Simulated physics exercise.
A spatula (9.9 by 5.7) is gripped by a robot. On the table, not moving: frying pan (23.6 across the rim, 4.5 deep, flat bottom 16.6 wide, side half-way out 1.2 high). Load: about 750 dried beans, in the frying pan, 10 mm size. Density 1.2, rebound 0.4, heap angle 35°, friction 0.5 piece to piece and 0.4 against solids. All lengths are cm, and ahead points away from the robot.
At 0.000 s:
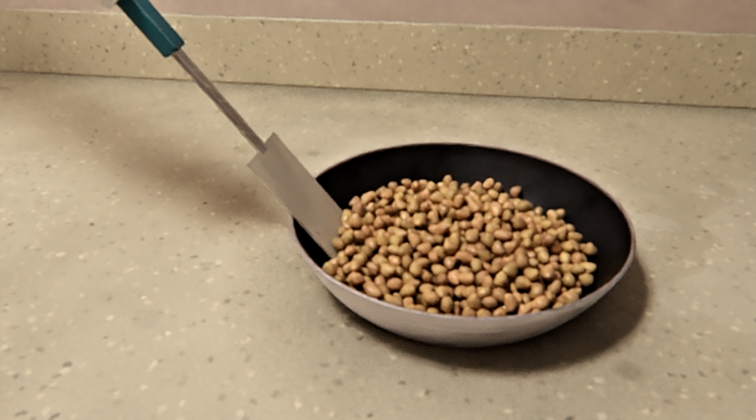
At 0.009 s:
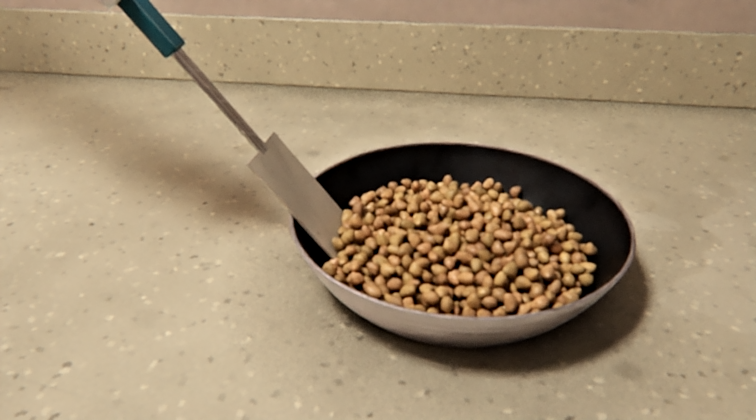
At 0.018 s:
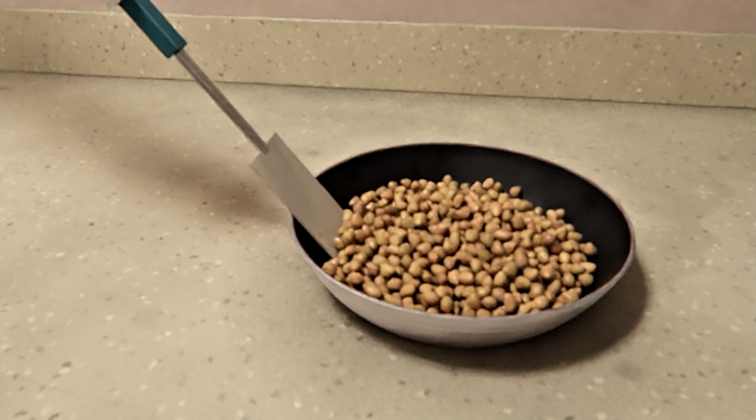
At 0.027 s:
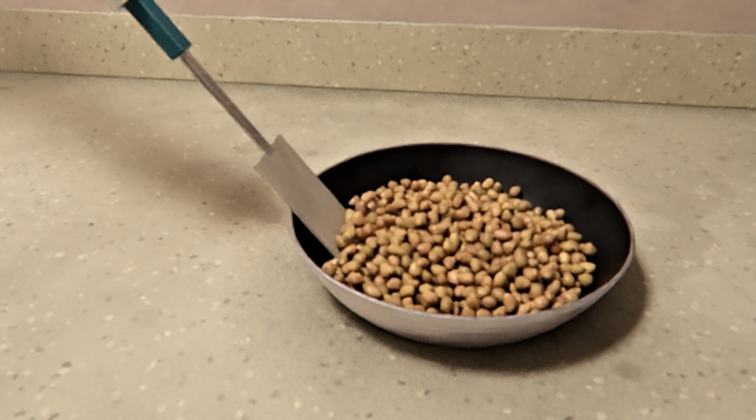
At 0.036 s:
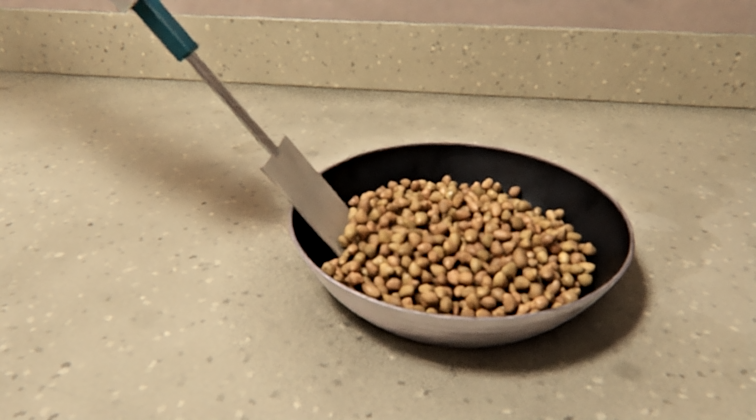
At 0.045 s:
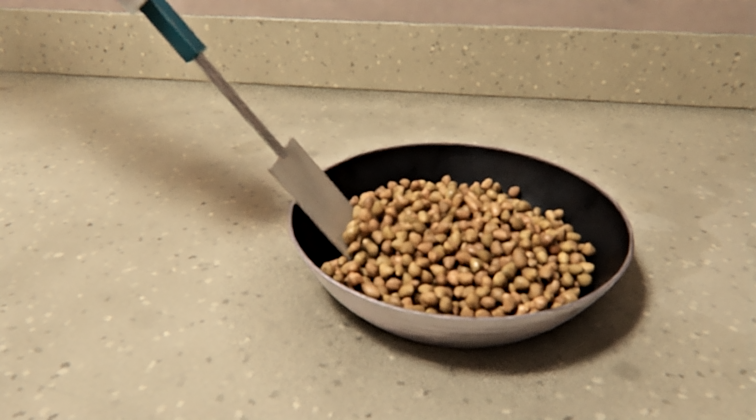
Teal-handled metal spatula edging slightly right into a heap of brown dried beans in a black frying pan on a speckled countertop.
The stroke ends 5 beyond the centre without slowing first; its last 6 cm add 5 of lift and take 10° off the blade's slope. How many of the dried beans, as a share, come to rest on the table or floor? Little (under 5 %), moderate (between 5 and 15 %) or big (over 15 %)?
Share on the table or floor: Little (under 5 %).
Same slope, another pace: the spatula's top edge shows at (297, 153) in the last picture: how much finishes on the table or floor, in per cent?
Some 10 per cent.
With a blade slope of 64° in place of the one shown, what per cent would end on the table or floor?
It would be near 5 per cent.
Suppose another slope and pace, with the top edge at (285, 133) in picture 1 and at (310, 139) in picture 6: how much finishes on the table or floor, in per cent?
Some 5 per cent.
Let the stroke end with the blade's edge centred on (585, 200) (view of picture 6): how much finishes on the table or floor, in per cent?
About 10 per cent.
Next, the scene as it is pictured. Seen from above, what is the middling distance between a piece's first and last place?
About 2 cm.
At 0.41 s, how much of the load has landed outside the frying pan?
Some 2 per cent.
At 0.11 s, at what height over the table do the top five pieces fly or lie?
Roughly 5 cm.
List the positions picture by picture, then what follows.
In the first frame, spatula top edge at (260, 147), sloping 52°; upper third of the load around (454, 237), from x 330 to 590, top at y 180; 750 in the frying pan.
In the second frame, spatula top edge at (261, 147), sloping 52°; upper third of the load around (454, 237), from x 330 to 590, top at y 180.
In the third frame, spatula top edge at (262, 148), sloping 52°; upper third of the load around (453, 238), from x 330 to 590, top at y 180.
In the fourth frame, spatula top edge at (267, 149), sloping 52°; upper third of the load around (451, 237), from x 330 to 590, top at y 180.
In the fifth frame, spatula top edge at (273, 151), sloping 52°; upper third of the load around (450, 237), from x 330 to 590, top at y 180.
In the sixth frame, spatula top edge at (281, 152), sloping 52°; upper third of the load around (448, 235), from x 330 to 590, top at y 180; 750 in the frying pan.
After 0.11 s, sloping 52°, highest piece 5 above the table; 750 in the frying pan.
After 0.18 s, sloping 48°, highest piece 7 above the table; 750 in the frying pan.
After 0.41 s, sloping 42°, highest piece 5 above the table; 729 in the frying pan, 18 on the table or floor, 3 on the blade or in flight.
After 1.46 s, sloping 42°, highest piece 5 above the table; 729 in the frying pan, 21 on the table or floor.
At rest, 729 in the frying pan, 21 on the table or floor. That is 3 % on the table or floor.
